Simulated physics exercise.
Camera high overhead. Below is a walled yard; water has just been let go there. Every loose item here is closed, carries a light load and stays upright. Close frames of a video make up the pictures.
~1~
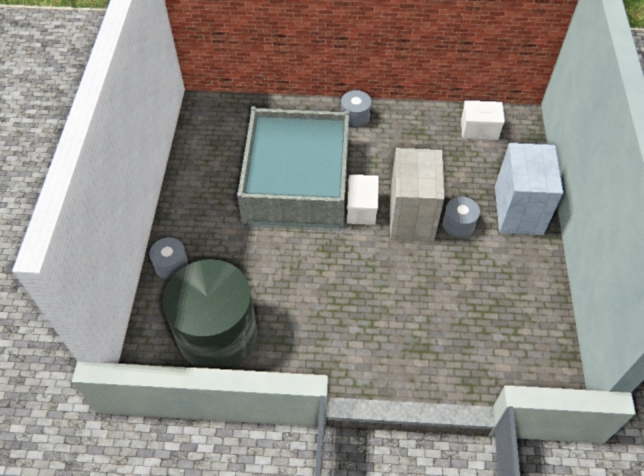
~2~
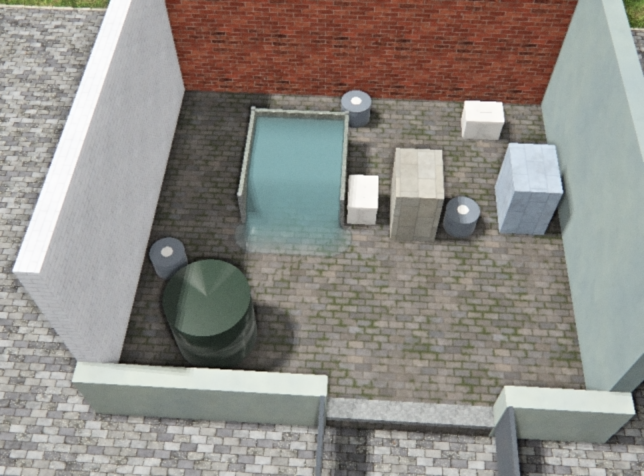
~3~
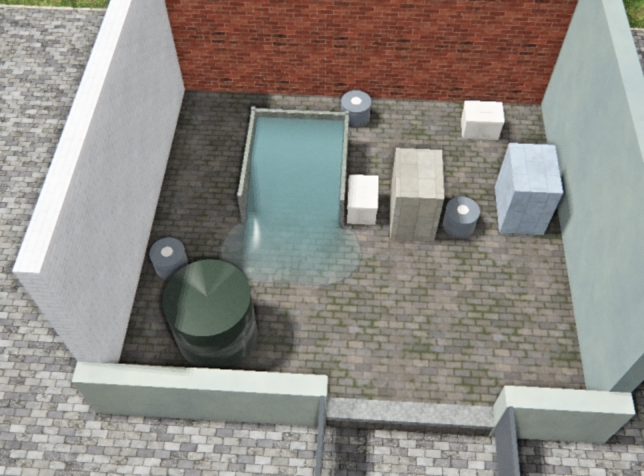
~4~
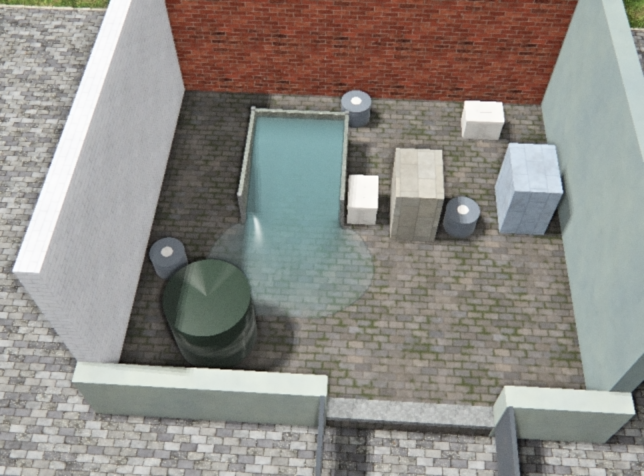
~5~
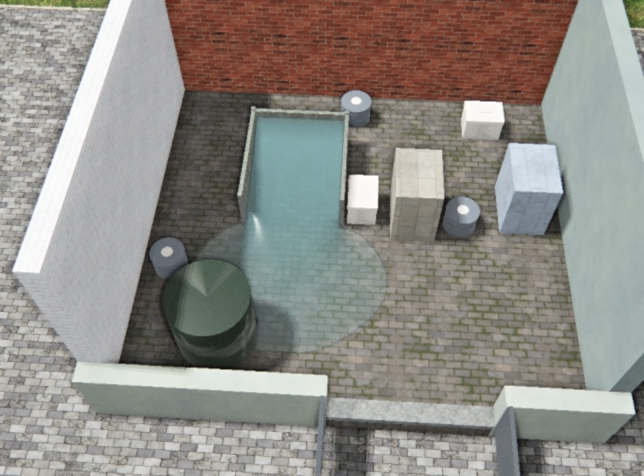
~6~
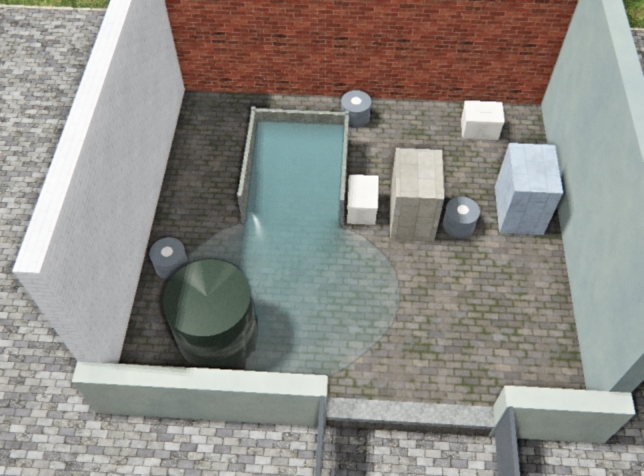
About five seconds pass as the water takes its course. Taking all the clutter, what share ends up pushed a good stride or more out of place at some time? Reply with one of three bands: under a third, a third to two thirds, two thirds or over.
Under a third.
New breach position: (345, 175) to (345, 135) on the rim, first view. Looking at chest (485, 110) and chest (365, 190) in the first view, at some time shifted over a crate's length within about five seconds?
Well, the pair come out as travelled far enough and travelled far enough.
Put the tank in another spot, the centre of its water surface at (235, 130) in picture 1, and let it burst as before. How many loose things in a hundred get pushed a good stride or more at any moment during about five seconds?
I'd put it close to 20 percent.
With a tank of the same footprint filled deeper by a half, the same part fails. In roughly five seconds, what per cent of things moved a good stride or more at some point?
Roughly 20 in a hundred.
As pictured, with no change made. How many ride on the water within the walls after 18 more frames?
Tally: 0.
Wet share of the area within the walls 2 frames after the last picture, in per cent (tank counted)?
My answer would be close to 30 per cent.
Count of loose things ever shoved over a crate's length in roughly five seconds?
Count: 1.
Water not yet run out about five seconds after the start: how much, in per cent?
My answer is close to 70 percent.
A moment on, 0 of 5 are well off their spots; 0 afloat.
Next, 0 of 5 are well off their spots; 0 afloat.
Later, 1 of 5 are well off their spots; 0 afloat.
In the end, 1 of 5 are well off their spots, and 1 have been at some point; 1 afloat.
